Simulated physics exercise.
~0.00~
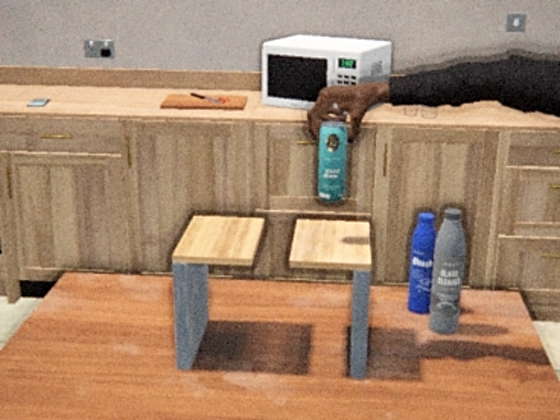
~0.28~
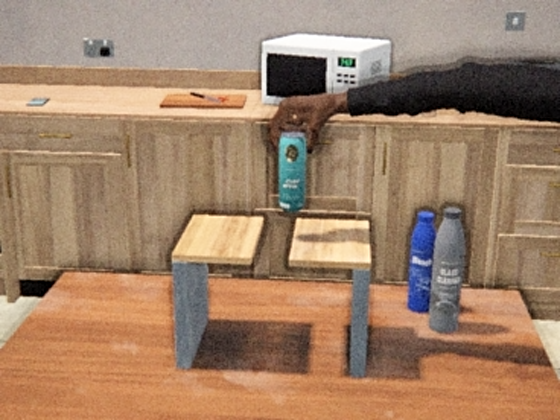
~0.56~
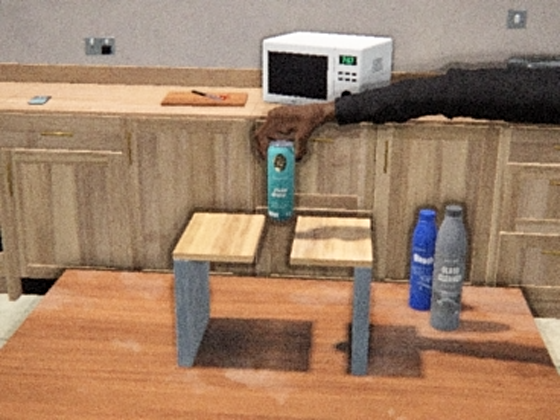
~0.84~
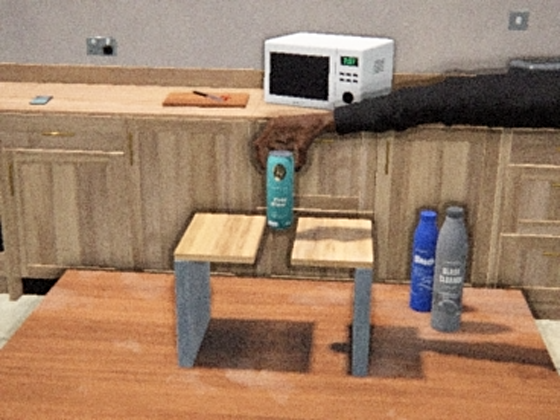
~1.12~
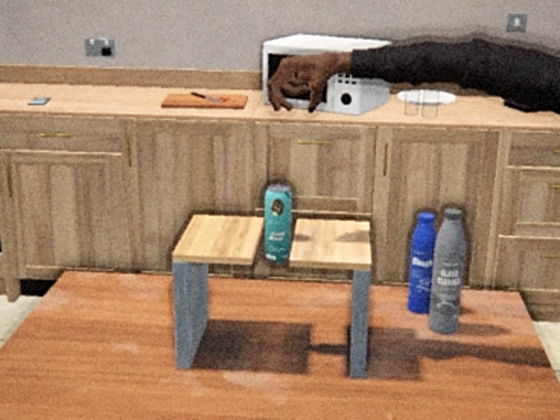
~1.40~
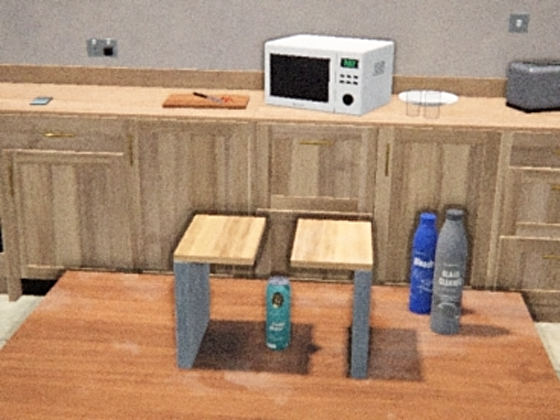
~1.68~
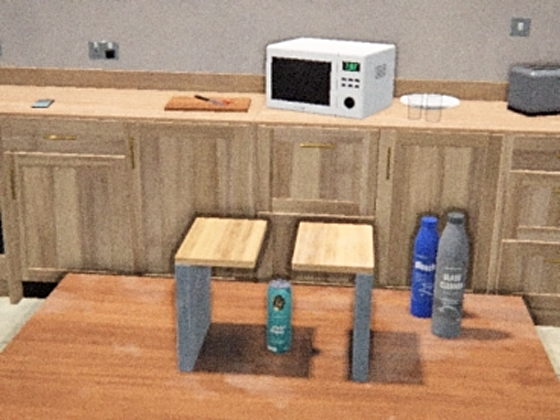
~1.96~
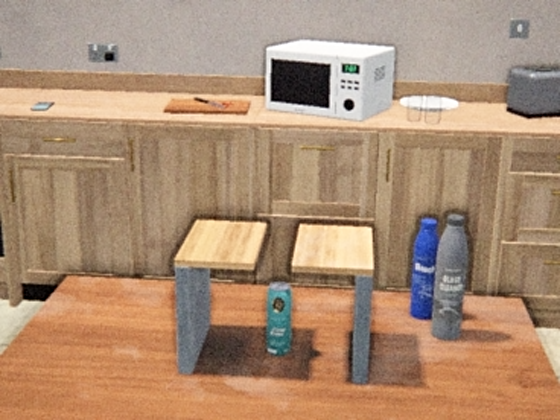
A turquoise can was carried left by a hand and lowered over the gap between two wooden-topped supports, then let go, and it dropped through and ended upright on the table below, while the blue and grey bottles stayed put on the right.
